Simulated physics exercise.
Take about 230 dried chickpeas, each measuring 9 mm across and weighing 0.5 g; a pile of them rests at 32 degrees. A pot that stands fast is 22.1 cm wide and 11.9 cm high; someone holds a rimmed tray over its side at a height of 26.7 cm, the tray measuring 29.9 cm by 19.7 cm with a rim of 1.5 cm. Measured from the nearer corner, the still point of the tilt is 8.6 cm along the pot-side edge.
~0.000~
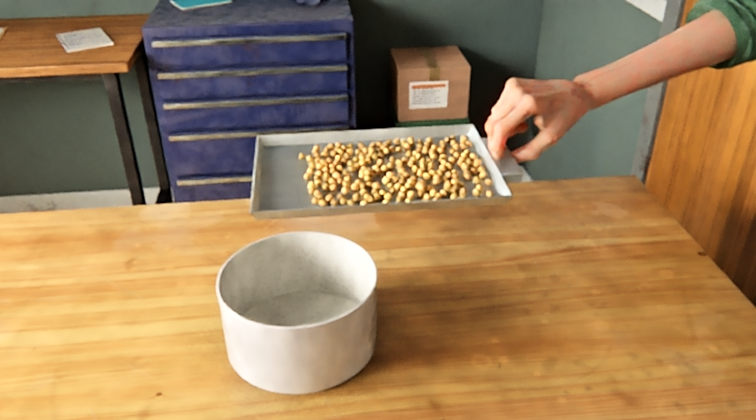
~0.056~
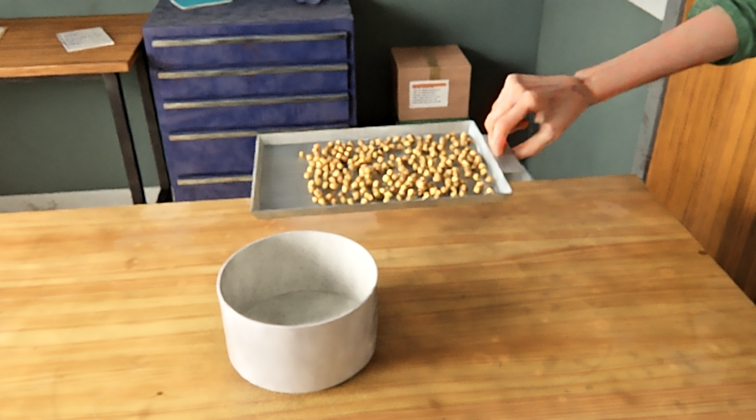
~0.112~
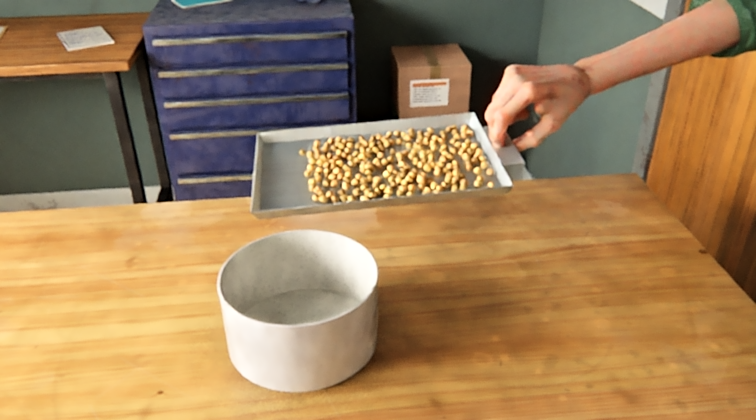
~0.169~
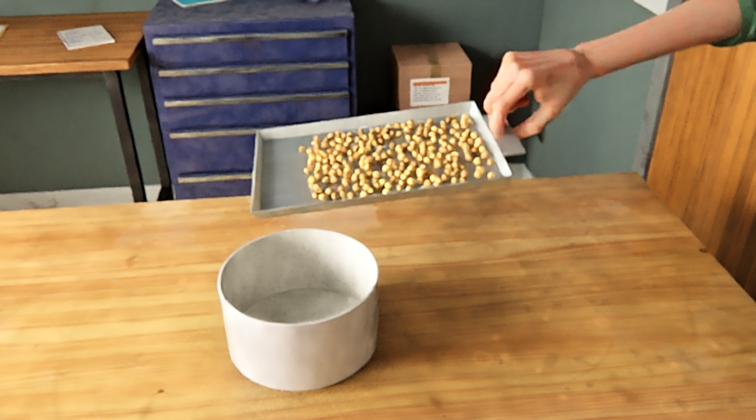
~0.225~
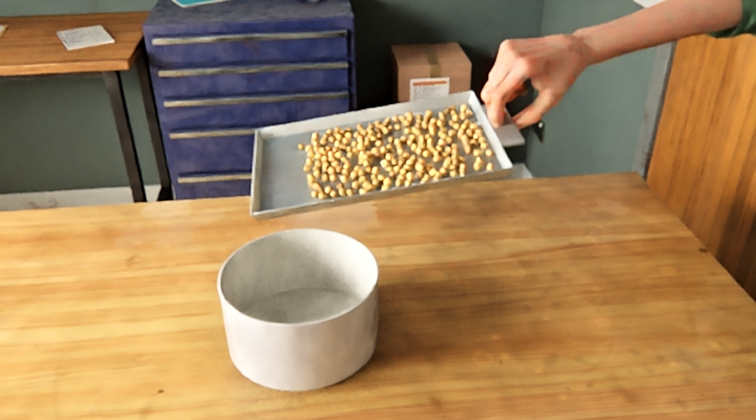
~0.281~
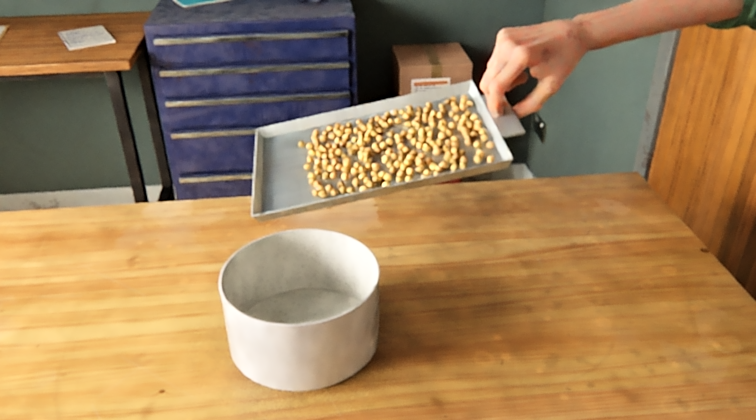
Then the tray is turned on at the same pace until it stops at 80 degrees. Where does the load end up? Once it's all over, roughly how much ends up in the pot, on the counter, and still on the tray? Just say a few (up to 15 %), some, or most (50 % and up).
Pot: Most, counter: Some, tray: A few.
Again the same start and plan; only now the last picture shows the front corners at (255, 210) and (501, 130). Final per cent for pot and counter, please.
Final per cent - pot 60, counter 40.
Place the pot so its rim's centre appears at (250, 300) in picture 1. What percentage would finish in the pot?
I'd expect near 100 per cent.
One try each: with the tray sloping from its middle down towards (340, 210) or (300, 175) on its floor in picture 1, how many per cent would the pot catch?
About 60 per cent on the first try and 60 per cent on the second.
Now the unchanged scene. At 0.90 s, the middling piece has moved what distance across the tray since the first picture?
About 13 cm.
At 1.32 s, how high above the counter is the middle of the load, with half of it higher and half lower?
Roughly 28 centimetres, give or take.
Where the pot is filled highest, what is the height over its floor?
Some 2.0 cm above the floor.
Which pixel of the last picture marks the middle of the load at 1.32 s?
Approximately (266, 196) in the final picture.
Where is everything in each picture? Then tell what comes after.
The first frame shows tray tilt 0 degrees, front corners at (256, 209) and (506, 193); middle of the pieces at (391, 166); pot at (297, 275).
The second frame shows tray tilt 1 degrees, front corners at (257, 209) and (506, 190); middle of the pieces at (391, 164).
The third frame shows tray tilt 3 degrees, front corners at (257, 209) and (507, 183); middle of the pieces at (391, 159).
The fourth frame shows tray tilt 6 degrees, front corners at (257, 209) and (507, 174), lowest corner left front; middle of the pieces at (391, 153).
The fifth frame shows tray tilt 9 degrees, front corners at (256, 211) and (506, 165), lowest corner left front; middle of the pieces at (390, 147).
The sixth frame shows tray tilt 11 degrees, front corners at (257, 212) and (506, 157), lowest corner left front; middle of the pieces at (390, 142); pot at (300, 272). Its pace works out near 50 degrees a second.
After 0.90 s, tilt 44 degrees; the tray holds 100 %, the pot 0 %.
After 1.32 s, tilt 65 degrees; the tray holds 80 %, the pot 5 %.
After 1.81 s, tilt 80 degrees; the tray holds 10 %, the pot 40 %.
By 2.9 s all is still; pot 60 %, counter 40 %, tray 0 %.
